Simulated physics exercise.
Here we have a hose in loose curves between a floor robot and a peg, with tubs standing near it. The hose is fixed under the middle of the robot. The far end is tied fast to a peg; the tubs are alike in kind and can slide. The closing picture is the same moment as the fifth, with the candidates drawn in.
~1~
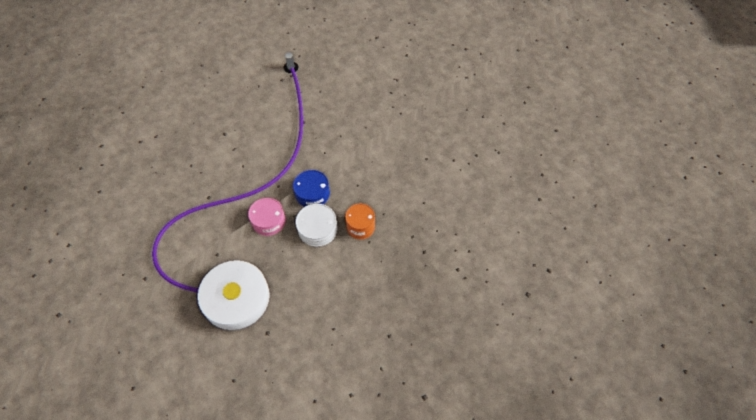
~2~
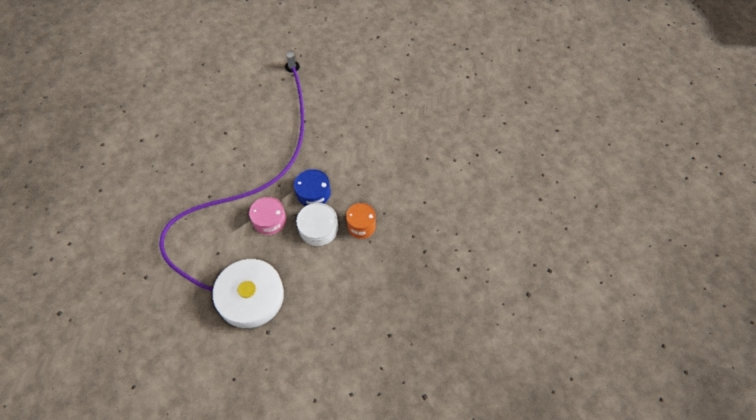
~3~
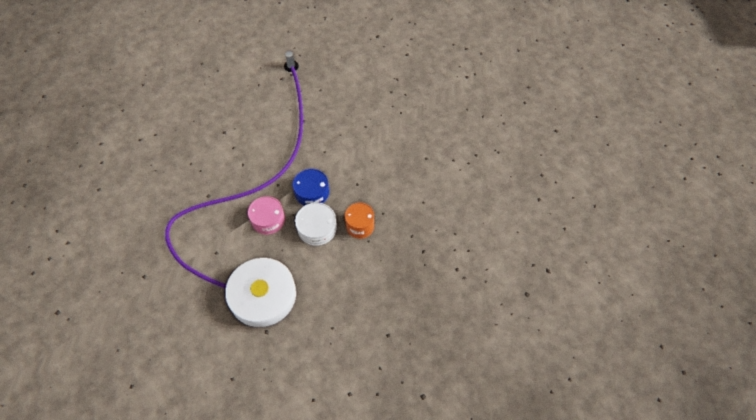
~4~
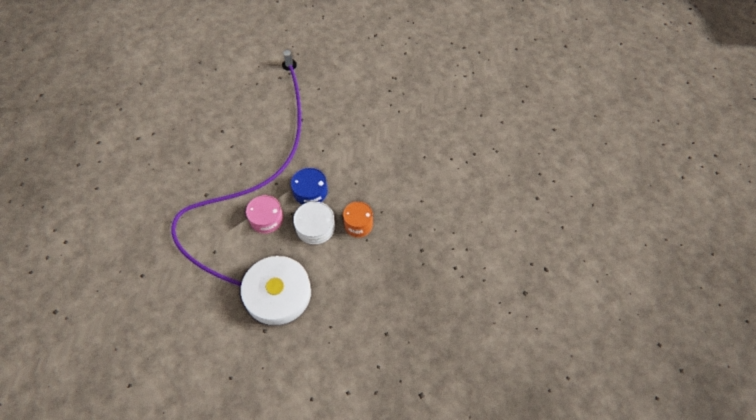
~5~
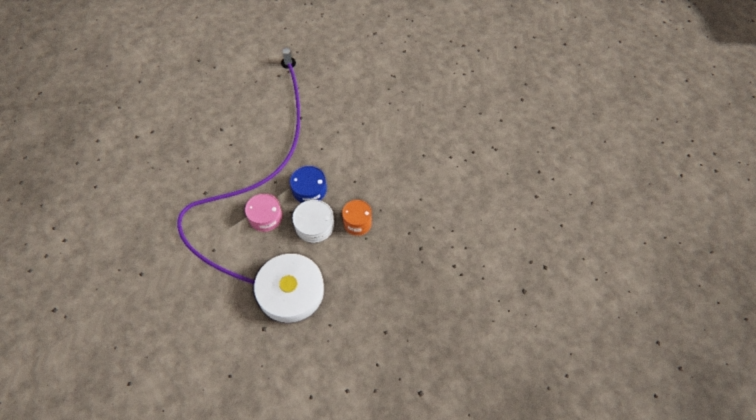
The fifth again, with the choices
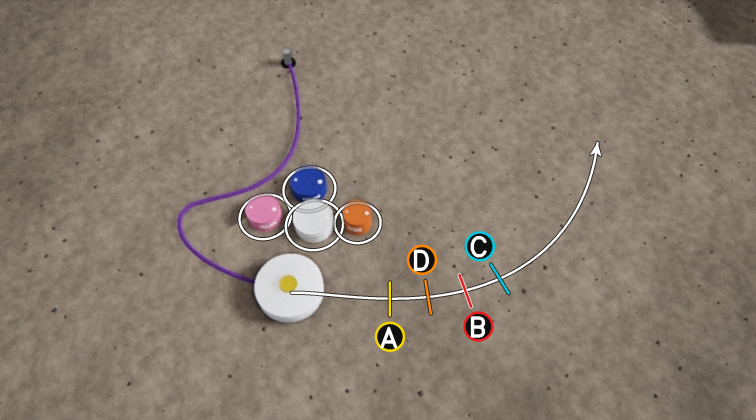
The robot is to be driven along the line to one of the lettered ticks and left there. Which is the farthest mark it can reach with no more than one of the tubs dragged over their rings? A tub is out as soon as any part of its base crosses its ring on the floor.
Stop at B.
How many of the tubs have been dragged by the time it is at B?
One.
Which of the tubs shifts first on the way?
The pink tub.
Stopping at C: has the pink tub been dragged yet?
By then, yes.
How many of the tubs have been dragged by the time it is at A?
The count is none.
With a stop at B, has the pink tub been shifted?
By then, yes.
On the copy, A at (390, 299); B at (465, 291); C at (500, 279); D at (428, 297); the route from (291, 293) via (504, 277) to (598, 143).
On B. First, robot (351, 293).
Then, robot (415, 294).
Finally, robot (467, 286); pink tub (280, 206); one over the rings.
By contrast, A is within the limit but short; C has three over the rings; D is within the limit but short.
